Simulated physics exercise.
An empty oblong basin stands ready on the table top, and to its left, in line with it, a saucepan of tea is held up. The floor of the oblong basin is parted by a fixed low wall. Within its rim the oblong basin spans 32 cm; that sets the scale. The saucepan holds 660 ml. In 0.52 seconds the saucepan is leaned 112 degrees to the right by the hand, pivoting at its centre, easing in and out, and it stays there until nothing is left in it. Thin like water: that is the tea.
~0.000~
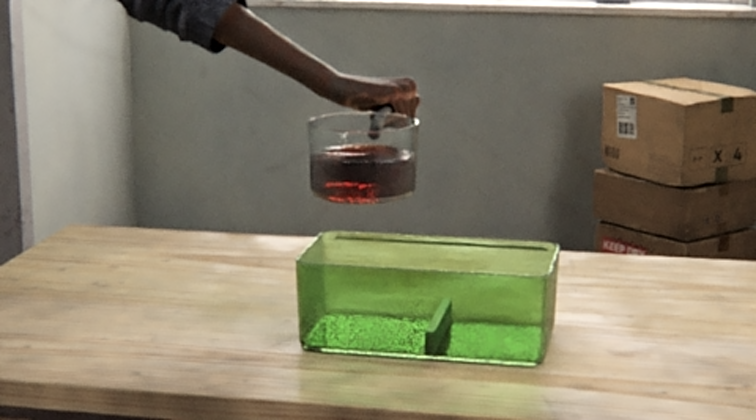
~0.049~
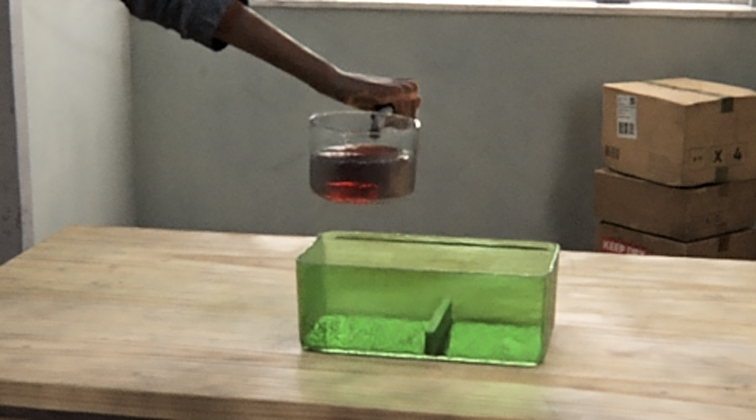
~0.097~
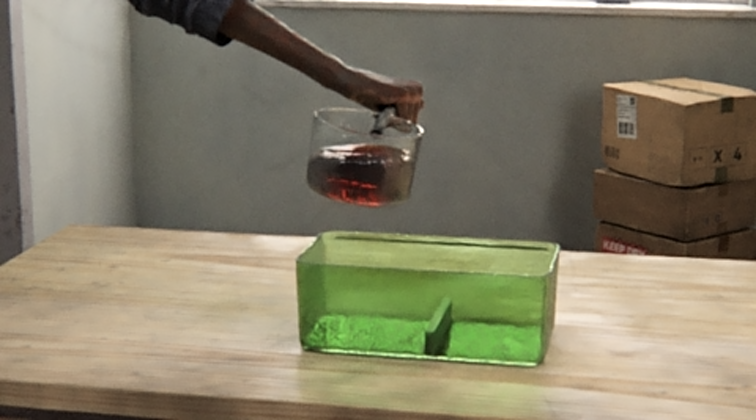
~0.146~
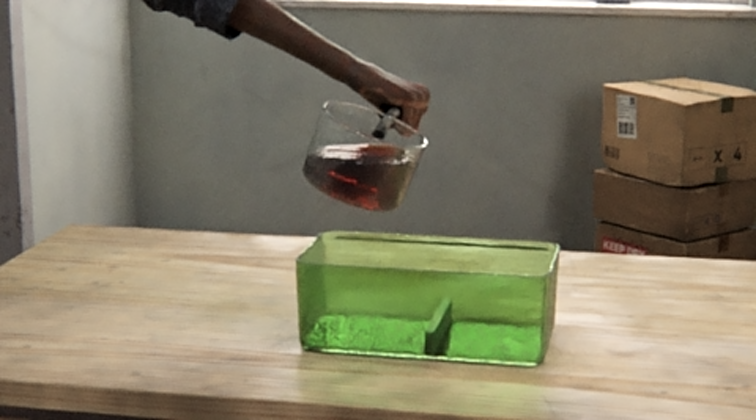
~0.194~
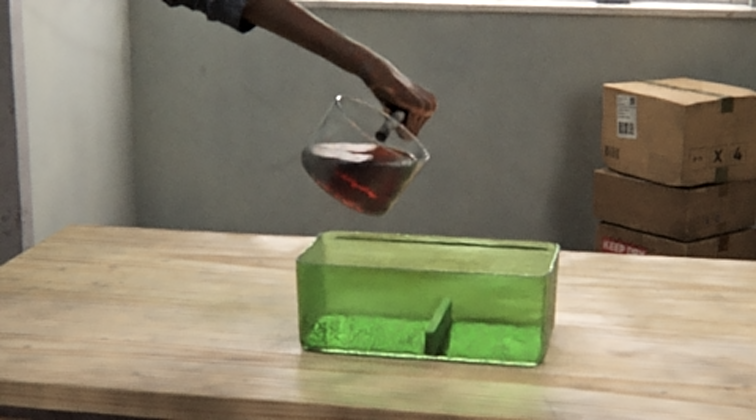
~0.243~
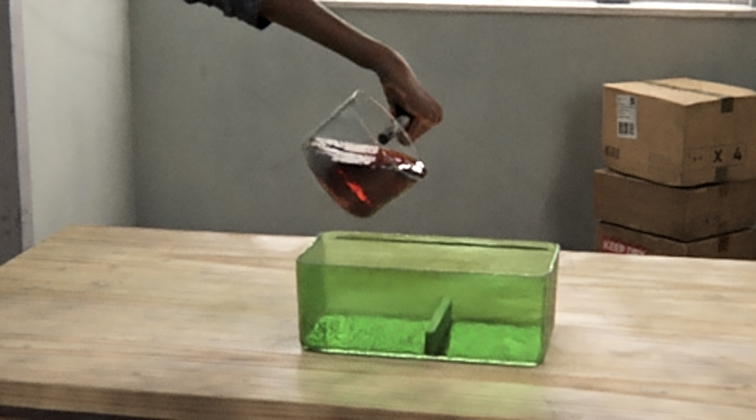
On a wooden table top against a grey wall, an empty green glass basin with a low divider sits near stacked cardboard boxes, while a hand holds a clear pan of reddish-brown tea above it. The hand tilts the pan slowly, then steeply to the right, and the tea shifts toward the lowered rim.
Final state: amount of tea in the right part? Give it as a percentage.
Approximately 53 %.
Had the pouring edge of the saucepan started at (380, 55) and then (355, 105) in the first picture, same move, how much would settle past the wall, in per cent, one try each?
Some 20 and 20 per cent, in that order.
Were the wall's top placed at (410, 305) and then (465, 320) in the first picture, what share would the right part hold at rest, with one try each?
Try 1: 90 %; try 2: 15 %.
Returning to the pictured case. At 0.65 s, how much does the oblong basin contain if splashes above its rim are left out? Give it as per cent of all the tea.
Roughly 86 percent of it.
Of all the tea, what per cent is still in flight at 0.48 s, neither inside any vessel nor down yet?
About 34 per cent.
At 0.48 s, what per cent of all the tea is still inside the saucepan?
Fraction remaining: Approx. 28 per cent.
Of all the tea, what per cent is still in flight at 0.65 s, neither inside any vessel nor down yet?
Roughly 7 %.
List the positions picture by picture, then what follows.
It leans 0°; its right rim is at (416, 126); the tea meets the walls at (315, 152) and (414, 156); the oblong basin's rim runs from (309, 248) to (554, 261); the wall's top is at (439, 316), in the first frame.
It leans 2°; its right rim is at (418, 128); the tea meets the walls at (315, 152) and (414, 156), in the second frame.
It leans 9°; its right rim is at (421, 135); the tea meets the walls at (314, 152) and (415, 157), in the third frame.
It leans 20°; its right rim is at (424, 147); the tea meets the walls at (311, 152) and (417, 158), in the fourth frame.
It leans 34°; its right rim is at (425, 162); the tea meets the walls at (308, 148) and (420, 161), in the fifth frame.
It leans 50°; its right rim is at (422, 179); the tea meets the walls at (309, 140) and (421, 165), in the sixth frame.
Then, 0.48 s in, the tilt is 110° and 28 per cent is still to pour, 11 is left of the wall and 27 right of it.
Then, 0.65 s in, the tilt is 112° and 6 per cent is still to pour, 33 is left of the wall and 54 right of it.
Then, 0.83 s in, the tilt is 112° and 0 per cent is still to pour, 43 is left of the wall and 53 right of it.
Then, 1.02 s in, the tilt is 112° and 0 per cent is still to pour, 45 is left of the wall and 53 right of it.
Finally, 45 per cent lies left of the wall, 53 right of it and 2 outside.
